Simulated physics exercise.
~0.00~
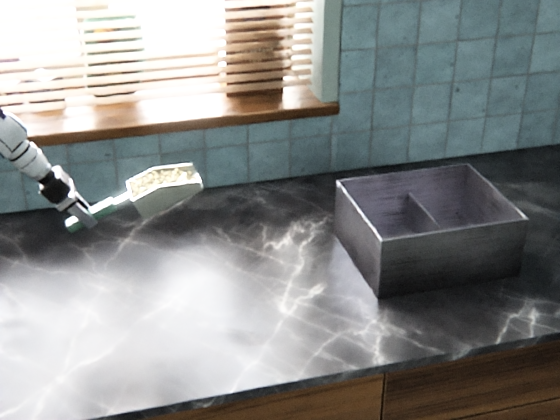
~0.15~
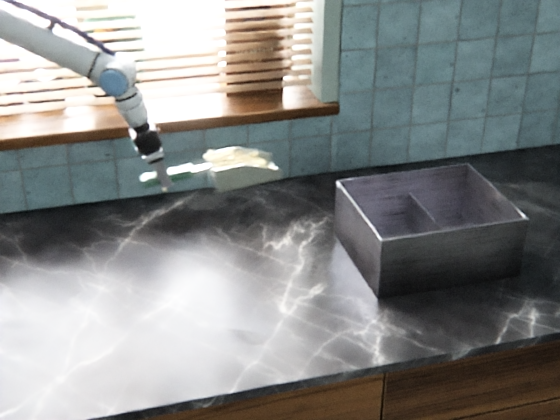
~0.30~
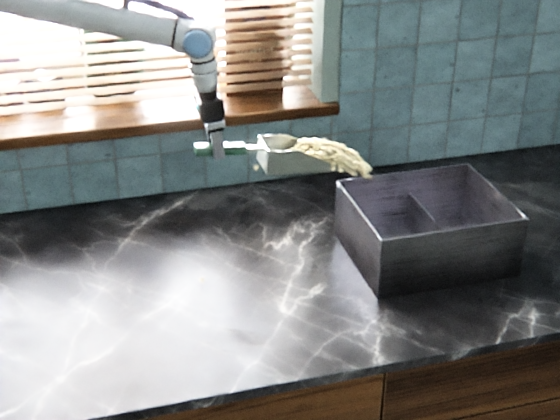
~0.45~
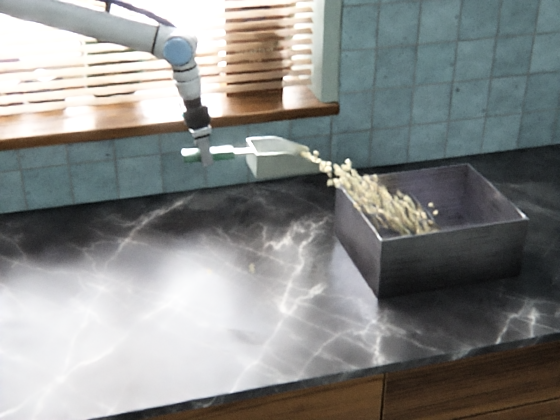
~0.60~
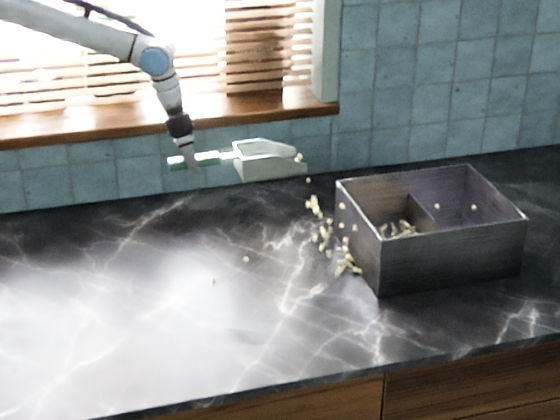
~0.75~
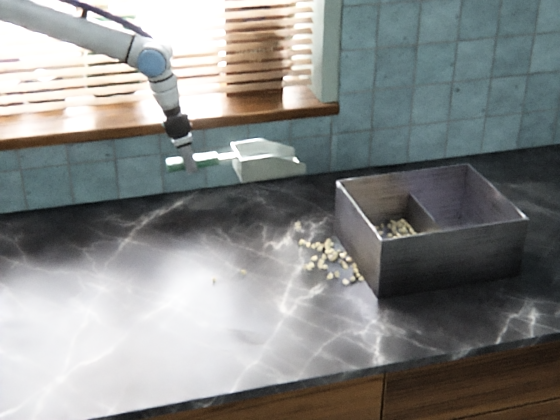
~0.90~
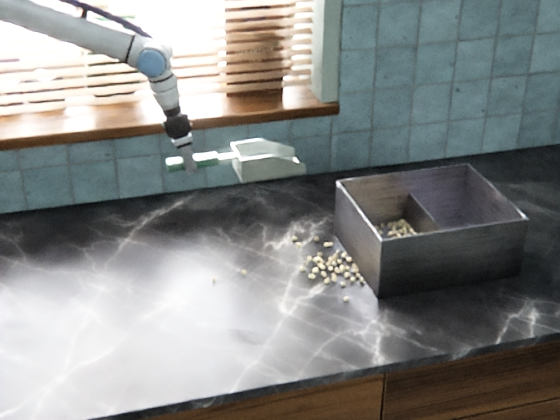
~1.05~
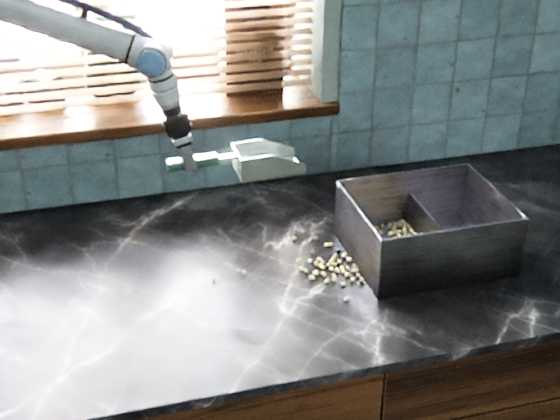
A dark, white-veined marble counter runs below a blue-tiled wall and a window with wooden blinds, seen from slightly above. A white and blue robot arm at the left holds a pale scoop heaped with cream-coloured beans, while a grey open box with a dividing wall sits at the right. The arm carries the scoop rightward, and the beans slide off its front in a stream toward the box. The scoop then draws back slightly left as the last beans drop. Most land in the box's left part, while a small cluster lies scattered on the counter beside it, and the emptied scoop hangs still.
